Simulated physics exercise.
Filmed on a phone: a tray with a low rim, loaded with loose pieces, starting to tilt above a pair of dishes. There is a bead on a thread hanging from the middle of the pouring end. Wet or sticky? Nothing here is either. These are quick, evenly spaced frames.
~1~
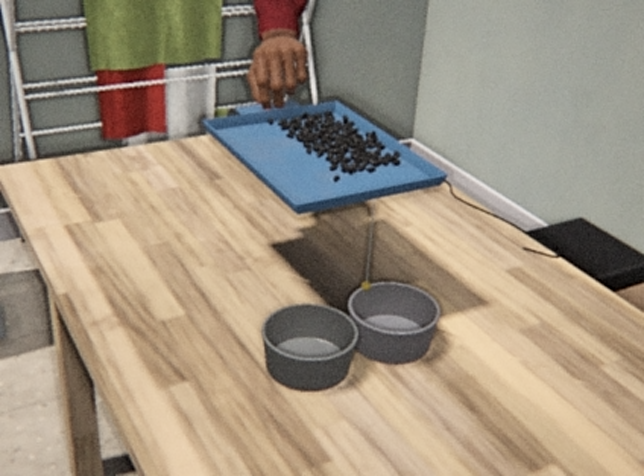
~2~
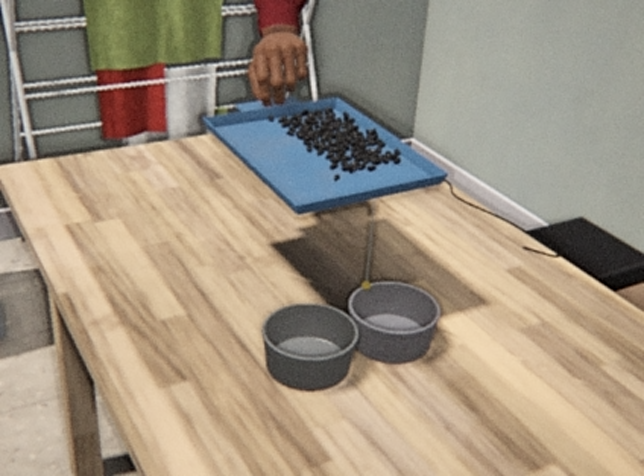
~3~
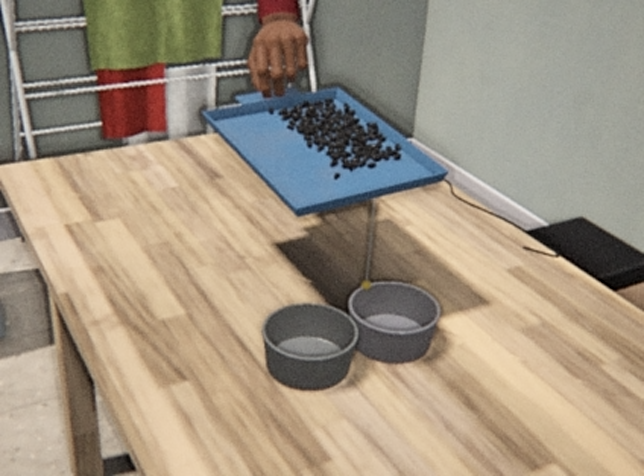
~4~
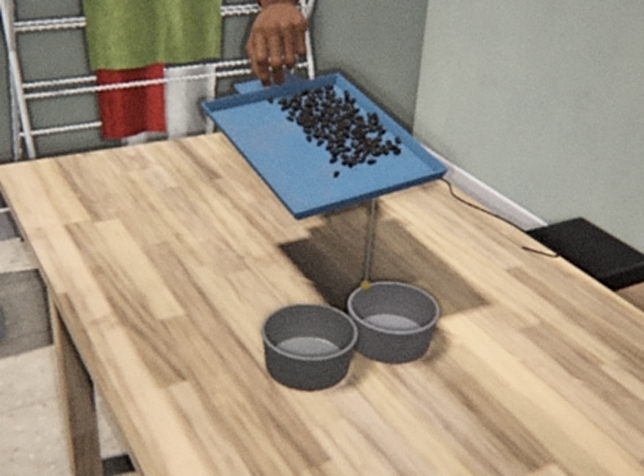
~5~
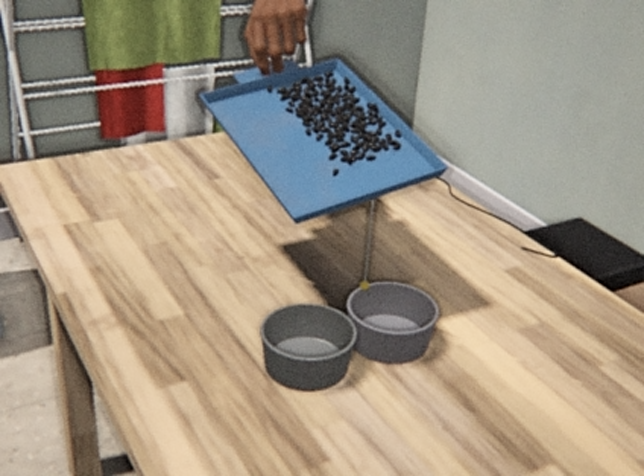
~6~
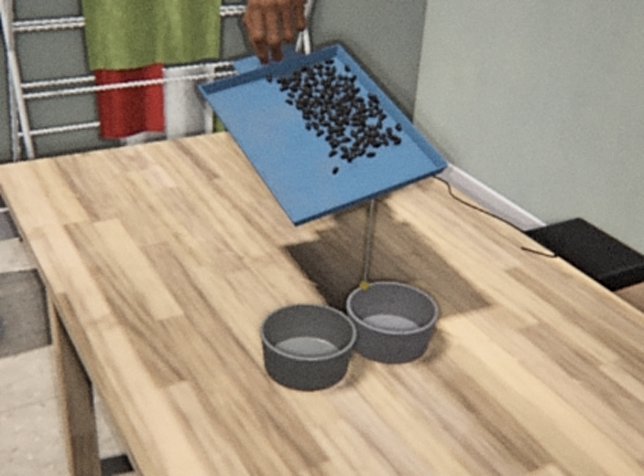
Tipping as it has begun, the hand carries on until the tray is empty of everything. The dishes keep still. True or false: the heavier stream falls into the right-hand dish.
False.
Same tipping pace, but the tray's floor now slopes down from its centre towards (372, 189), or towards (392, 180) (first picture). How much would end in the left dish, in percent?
10 % and 0 %.
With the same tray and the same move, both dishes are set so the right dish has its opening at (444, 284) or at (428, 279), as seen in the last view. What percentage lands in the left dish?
Trial 1: 10 percent; trial 2: 20 percent.
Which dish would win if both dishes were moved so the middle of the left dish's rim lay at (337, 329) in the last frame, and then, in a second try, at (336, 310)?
The dish to the left at the first, the dish to the left at the second.
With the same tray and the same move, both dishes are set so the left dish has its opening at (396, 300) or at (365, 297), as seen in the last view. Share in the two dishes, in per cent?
Result, in turn: 0 %, 10 %.
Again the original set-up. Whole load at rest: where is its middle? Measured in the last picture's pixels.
I'd put the middle somewhere around (304, 354).
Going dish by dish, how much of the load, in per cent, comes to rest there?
Left dish: 70; right dish: 0 percent.
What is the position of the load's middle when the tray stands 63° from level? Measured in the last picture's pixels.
The centre of the load shows up near (307, 213) in the last view.
Soon, tray tipped steeply; most on the tray; a stray few in the left dish; about a quarter in the air.
A while on, tray tipped past a quarter turn; about a quarter on the tray; about half in the left dish; a stray few in the right dish; a small part outside both; a small part in the air.
Towards the end, tray tipped past a quarter turn; most in the left dish; a stray few in the right dish; about a quarter outside both.
Finally, tray tipped past a quarter turn; most in the left dish; a stray few in the right dish; about a quarter outside both.
